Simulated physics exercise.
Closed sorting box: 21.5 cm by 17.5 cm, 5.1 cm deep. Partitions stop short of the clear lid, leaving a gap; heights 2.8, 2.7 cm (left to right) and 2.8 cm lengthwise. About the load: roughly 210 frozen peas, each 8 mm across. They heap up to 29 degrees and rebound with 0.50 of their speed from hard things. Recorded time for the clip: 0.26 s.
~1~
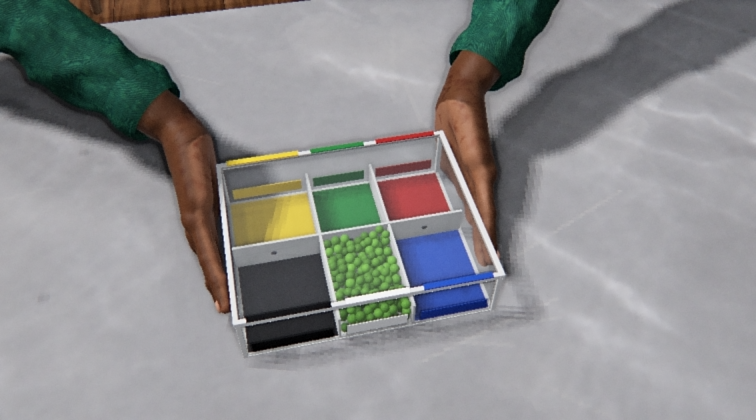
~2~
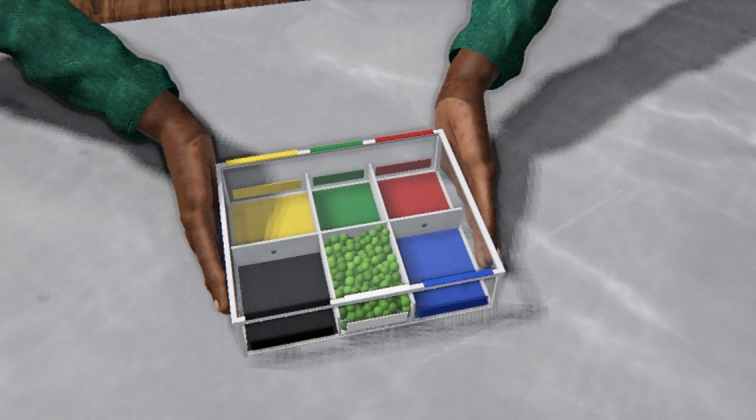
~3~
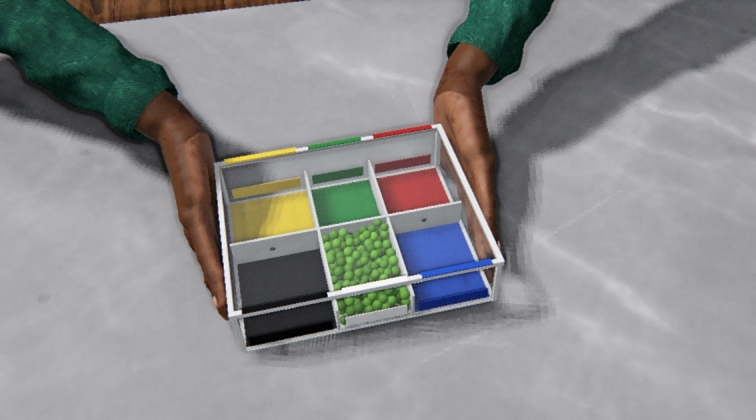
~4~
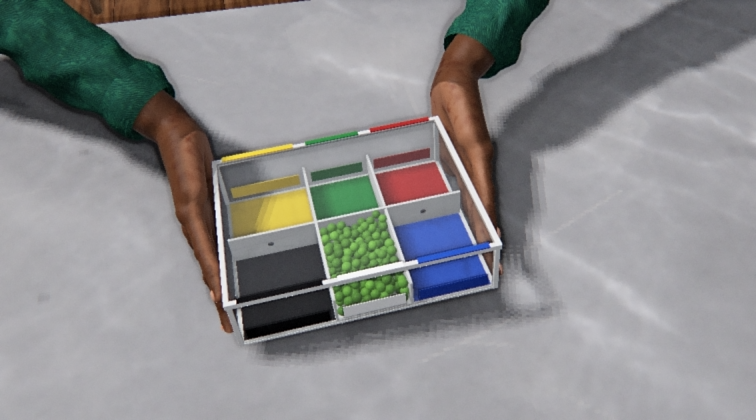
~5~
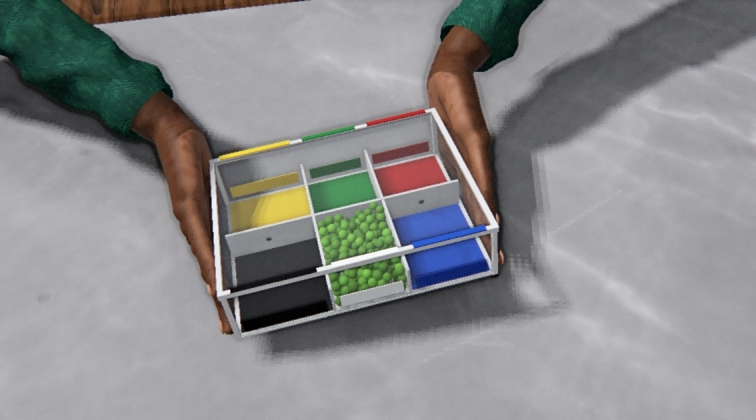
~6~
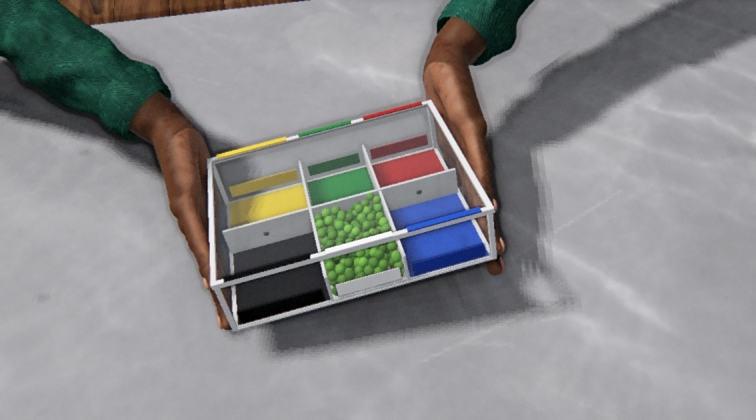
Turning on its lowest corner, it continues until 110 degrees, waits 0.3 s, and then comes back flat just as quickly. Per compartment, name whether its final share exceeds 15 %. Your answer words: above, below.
Red - below; blue - below; green - below; yellow - above; white - below; black - below.
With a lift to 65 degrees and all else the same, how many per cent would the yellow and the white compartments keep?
Shares: Yellow 35, white 60, in per cent.
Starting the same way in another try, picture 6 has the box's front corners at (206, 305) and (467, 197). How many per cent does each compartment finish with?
By the end, red has 0%, blue has 0%, green has 0%, yellow has 70%, white has 0% and black has 30%.
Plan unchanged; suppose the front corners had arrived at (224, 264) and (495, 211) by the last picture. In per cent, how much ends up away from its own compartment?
It would be near 100 per cent.
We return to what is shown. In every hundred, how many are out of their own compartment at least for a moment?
Close to 100 percent.
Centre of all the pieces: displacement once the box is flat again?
12.5 cm.
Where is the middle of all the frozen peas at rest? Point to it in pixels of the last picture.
Roughly pixel (265, 208).
Then, 1.53 s after the last picture, tilt 110 degrees; green 10 %, yellow 90 %.
Then, 2.56 s after the last picture, tilt 55 degrees; green 5 %, yellow 95 %.
Then, 3.56 s after the last picture, tilt 0 degrees; green 5 %, yellow 95 %.
In the end, red 0 %, blue 0 %, green 5 %, yellow 95 %, white 0 %, black 0 %.
